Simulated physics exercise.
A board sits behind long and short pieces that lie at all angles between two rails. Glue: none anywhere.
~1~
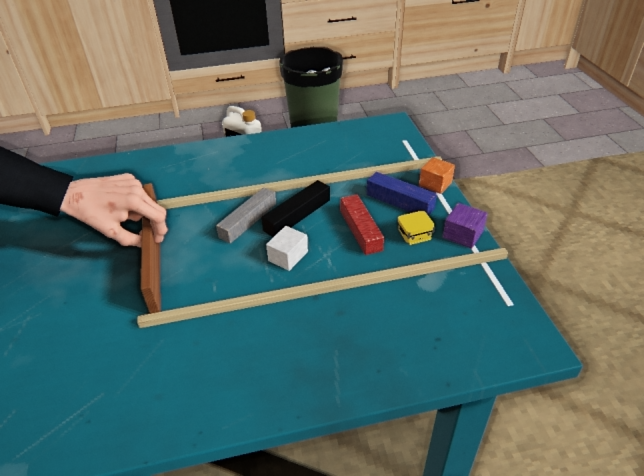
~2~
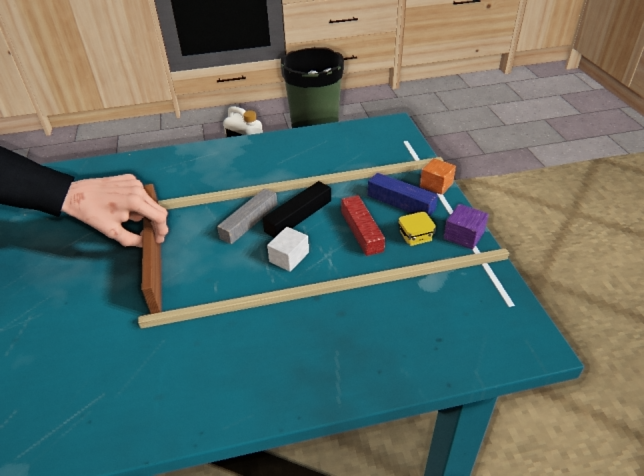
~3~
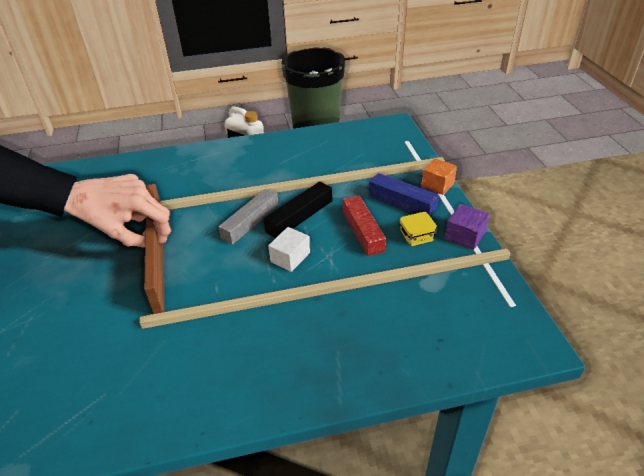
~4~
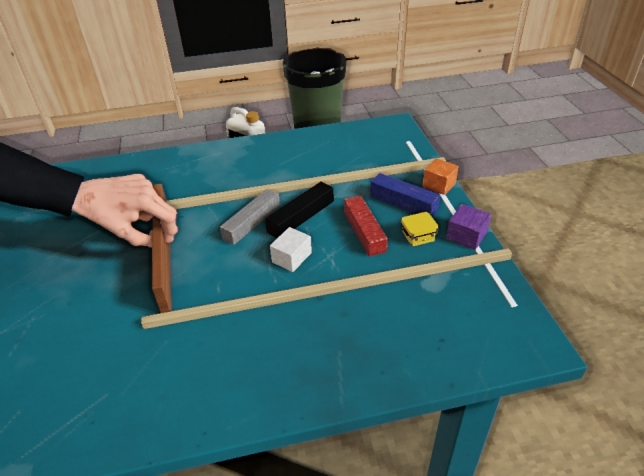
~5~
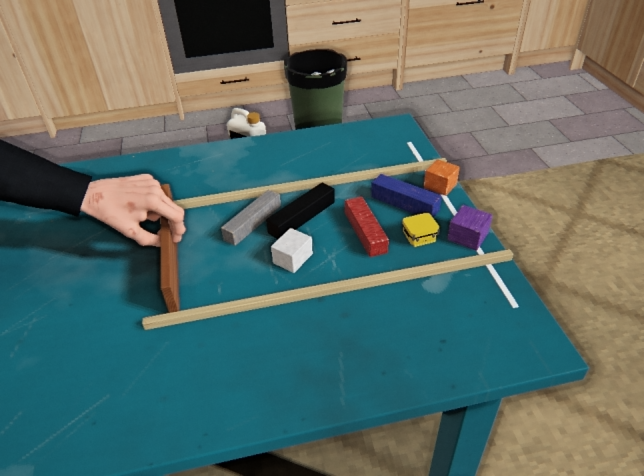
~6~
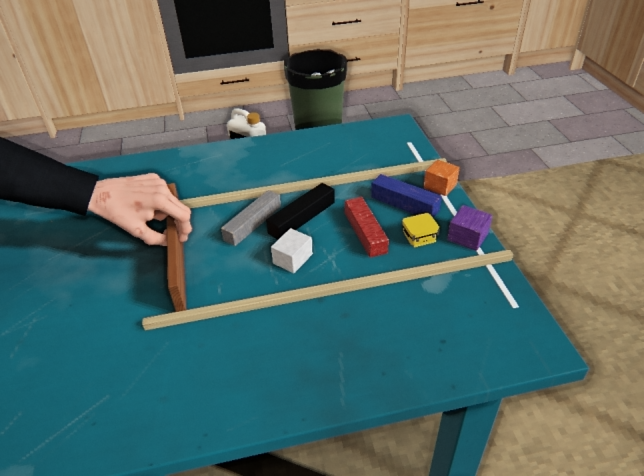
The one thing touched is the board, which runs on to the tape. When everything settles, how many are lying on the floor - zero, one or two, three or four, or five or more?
When it settles, five or more are on the floor.
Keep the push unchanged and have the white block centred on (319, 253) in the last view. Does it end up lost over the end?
It stays put.
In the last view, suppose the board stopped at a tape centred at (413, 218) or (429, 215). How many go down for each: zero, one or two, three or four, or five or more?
Either one or two; 3 or 4.
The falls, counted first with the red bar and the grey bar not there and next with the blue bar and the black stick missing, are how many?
First try 4, second try 4.
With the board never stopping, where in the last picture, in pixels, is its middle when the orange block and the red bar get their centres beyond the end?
Approx. (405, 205) / approx. (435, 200) for the other.
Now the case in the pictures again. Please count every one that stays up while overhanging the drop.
The count is 2.
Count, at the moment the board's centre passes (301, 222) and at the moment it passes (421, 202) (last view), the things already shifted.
The count reaches 3 first and 8 second.
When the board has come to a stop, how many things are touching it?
At rest, 2 are in contact.
Soon after, none off yet; orange block at rest near (441, 178); purple block at rest near (470, 227); blue bar at rest near (405, 197).
Then, none off yet; orange block at rest near (441, 178); purple block moved a little near (484, 225); blue bar moved a little near (421, 190).
At rest, the number that fall off is five or more; fallen, red bar, yellow case, blue bar, purple block and orange block.
